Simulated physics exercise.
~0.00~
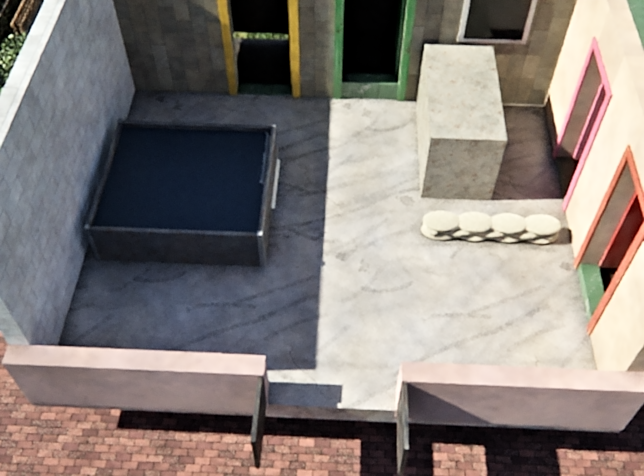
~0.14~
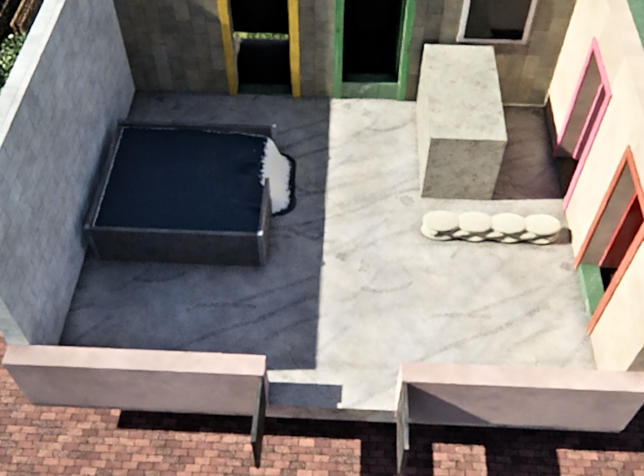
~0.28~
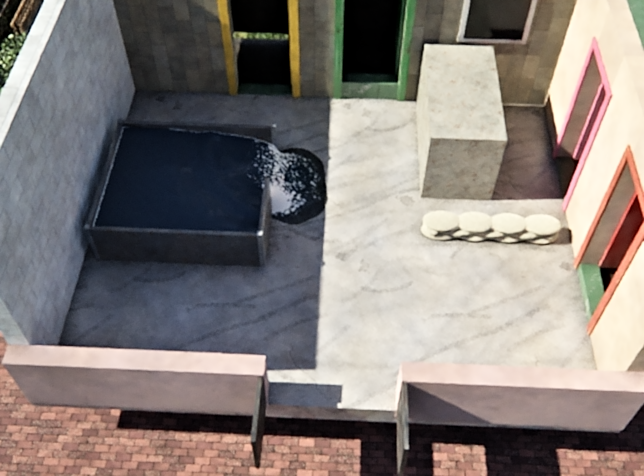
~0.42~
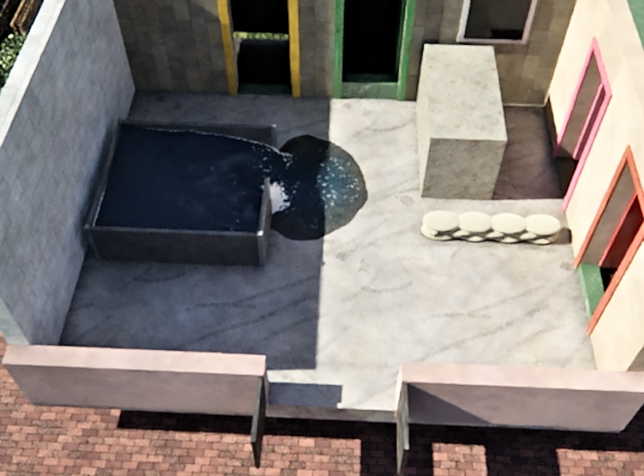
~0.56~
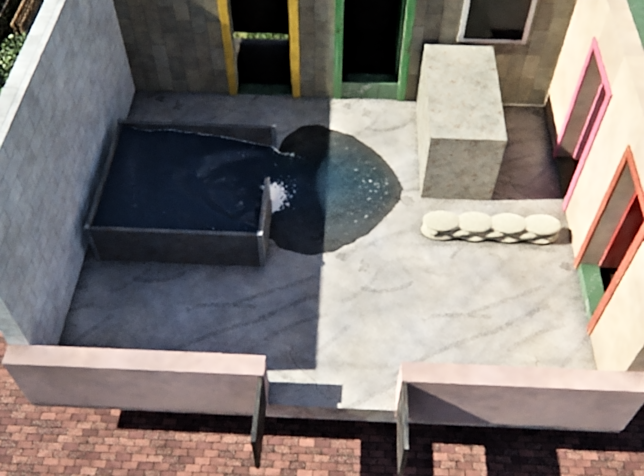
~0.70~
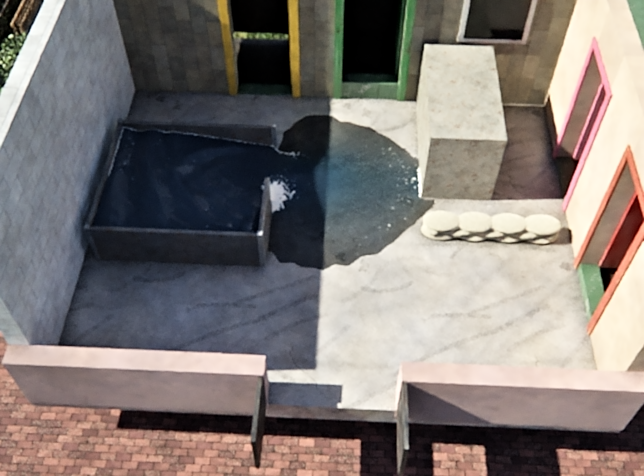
In a walled yard, water pours from an open tank and spreads right across the floor.
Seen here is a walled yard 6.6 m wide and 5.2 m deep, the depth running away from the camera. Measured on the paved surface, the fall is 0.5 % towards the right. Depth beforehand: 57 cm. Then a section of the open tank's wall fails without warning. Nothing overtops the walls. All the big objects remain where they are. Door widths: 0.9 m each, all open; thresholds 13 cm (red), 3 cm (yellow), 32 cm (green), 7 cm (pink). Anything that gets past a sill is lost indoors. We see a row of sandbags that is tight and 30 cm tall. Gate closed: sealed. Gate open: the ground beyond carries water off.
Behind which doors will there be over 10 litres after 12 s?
Watch the red door: It will not outstrip the limit; watch the yellow door: It will outstrip the limit; watch the green door: It will not outstrip the limit; watch the pink door: It will outstrip the limit.
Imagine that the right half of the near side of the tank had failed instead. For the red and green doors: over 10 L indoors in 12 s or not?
Outcome at red: Not exceeded; outcome at green: Not exceeded.
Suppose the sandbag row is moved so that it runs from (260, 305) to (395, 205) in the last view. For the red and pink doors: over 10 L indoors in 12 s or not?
Well, the red one ends up within bounds and the pink one ends up within bounds.
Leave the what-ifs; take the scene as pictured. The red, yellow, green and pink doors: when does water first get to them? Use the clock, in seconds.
Times: Red 2.4 seconds, yellow 2.8 seconds, green 1.2 seconds, pink 1.8 seconds.
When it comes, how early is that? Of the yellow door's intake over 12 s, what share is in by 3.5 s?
About 0%.
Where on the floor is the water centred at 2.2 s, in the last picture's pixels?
Pixel position near (277, 194).
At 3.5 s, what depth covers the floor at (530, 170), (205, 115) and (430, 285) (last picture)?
3, 3, 4 cm.
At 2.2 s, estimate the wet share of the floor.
35 %.
After 1.4 s water covers 25 % of the floor and is deepest (33 cm) near (282, 183); red door not reached, yellow door not reached, green door 6 cm at the sill, 0 L in, pink door not reached.
After 2.2 s water covers 35 % of the floor and is deepest (36 cm) near (403, 104); red door not reached, yellow door not reached, green door 26 cm at the sill, 0 L in, pink door 9 cm at the sill, 0 L in.
After 3.5 s water covers 55 % of the floor and is deepest (24 cm) near (403, 104); red door 4 cm at the sill, 0 L in, yellow door 6 cm at the sill, 1 L in, green door 19 cm at the sill, 0 L in, pink door 9 cm at the sill, 11 L in.
After 7.0 s water covers 75 % of the floor and is deepest (16 cm) near (561, 223); red door 10 cm at the sill, 0 L in, yellow door 5 cm at the sill, 13 L in, green door 12 cm at the sill, 0 L in, pink door 10 cm at the sill, 25 L in.
After 12.0 s water covers 95 % of the floor and is deepest (11 cm) near (561, 223); red door 5 cm at the sill, 0 L in, yellow door 9 cm at the sill, 71 L in, green door 8 cm at the sill, 0 L in, pink door 9 cm at the sill, 49 L in.
